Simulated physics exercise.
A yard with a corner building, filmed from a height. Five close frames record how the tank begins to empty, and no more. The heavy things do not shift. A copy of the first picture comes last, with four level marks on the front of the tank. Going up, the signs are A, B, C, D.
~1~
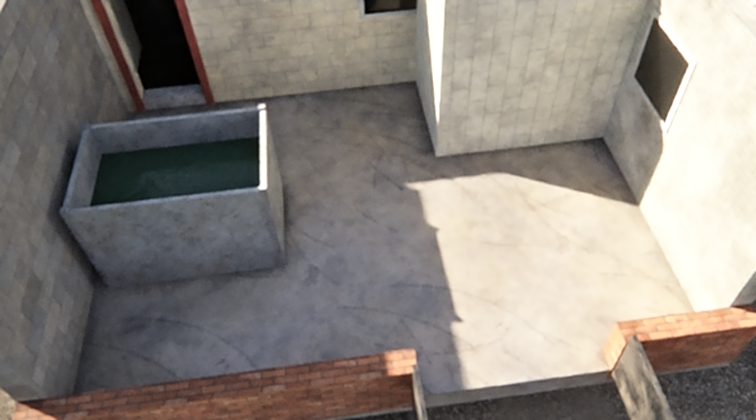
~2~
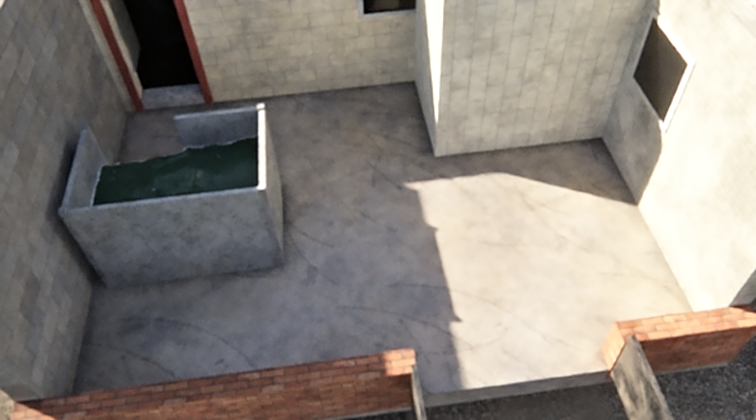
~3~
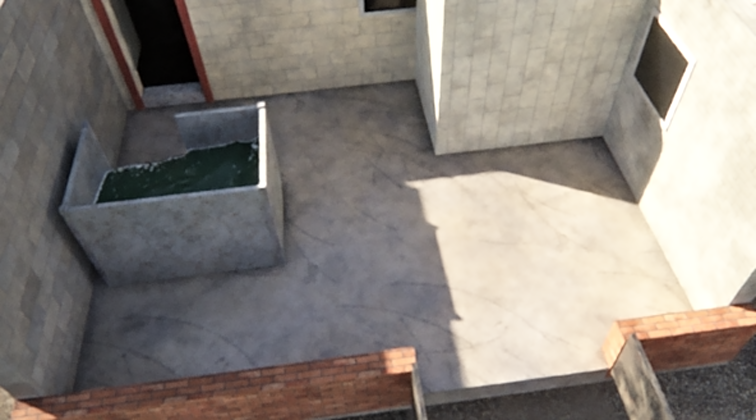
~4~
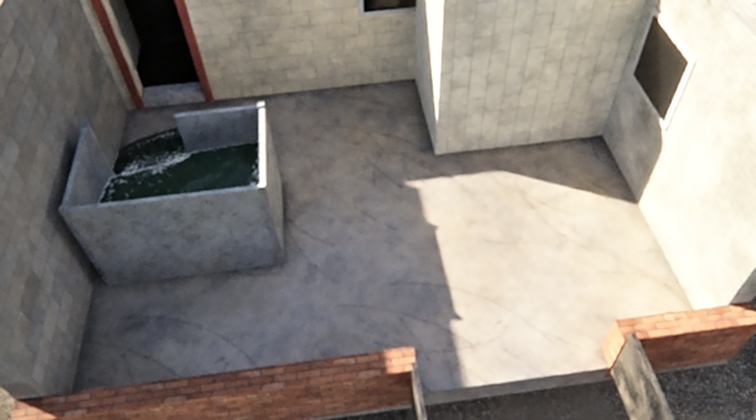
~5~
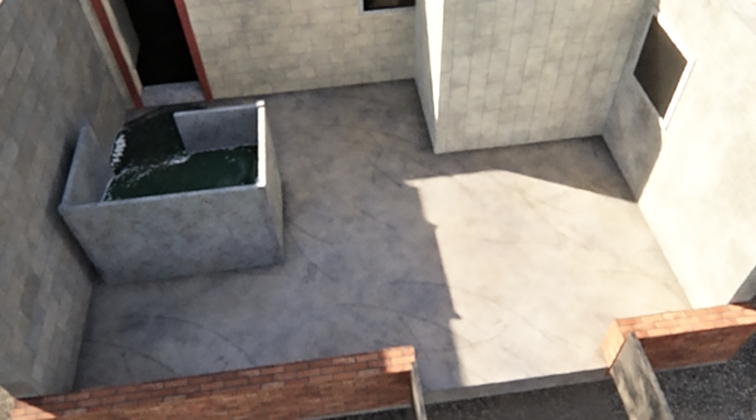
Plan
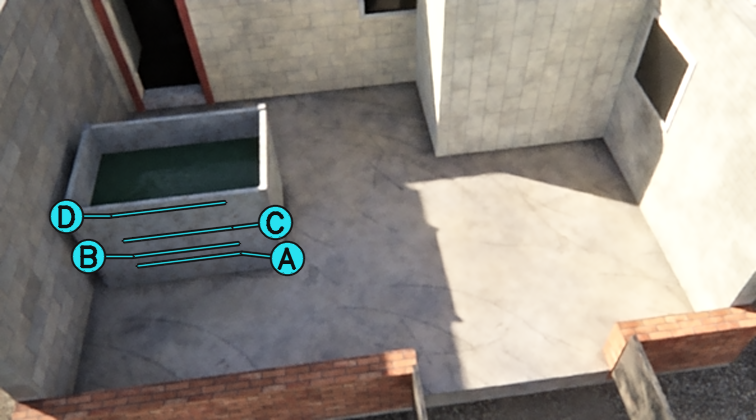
A walled yard of pale block walls and grey concrete floor is seen from high above, with a low red brick wall along the front. A grey tank of dark green water stands at the left near a red-framed doorway, and a window is at the right. Part of the tank's back wall opens, and the water surges and spreads through the gap toward the doorway, while the view stays still.
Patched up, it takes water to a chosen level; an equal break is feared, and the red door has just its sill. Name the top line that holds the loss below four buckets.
Use line A.
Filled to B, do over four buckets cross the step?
Yes, it does.
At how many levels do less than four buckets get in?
One of the four.
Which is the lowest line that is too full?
Line B.
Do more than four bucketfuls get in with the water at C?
Yes, that goes wrong.
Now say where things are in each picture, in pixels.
Water in the tank at rest, its middle at (180, 182); foot of the red doorway at (177, 107); open gate at (517, 332).
Water covers 1 % of the ground, its front hidden from here.
Water covers 3 % of the ground, its front hidden from here.
Water covers 7 % of the ground, its front hidden from here.
Water covers 11 % of the ground, its front hidden from here.
On the marked copy, A at (190, 259); B at (185, 249); C at (178, 234); D at (167, 209); from the bottom up A, B, C, D.
With A, a bucket or two gets in.
With B, about 12 bucketfuls get in.
With C, dozens of bucketfuls pour in.
With D, dozens of bucketfuls pour in.
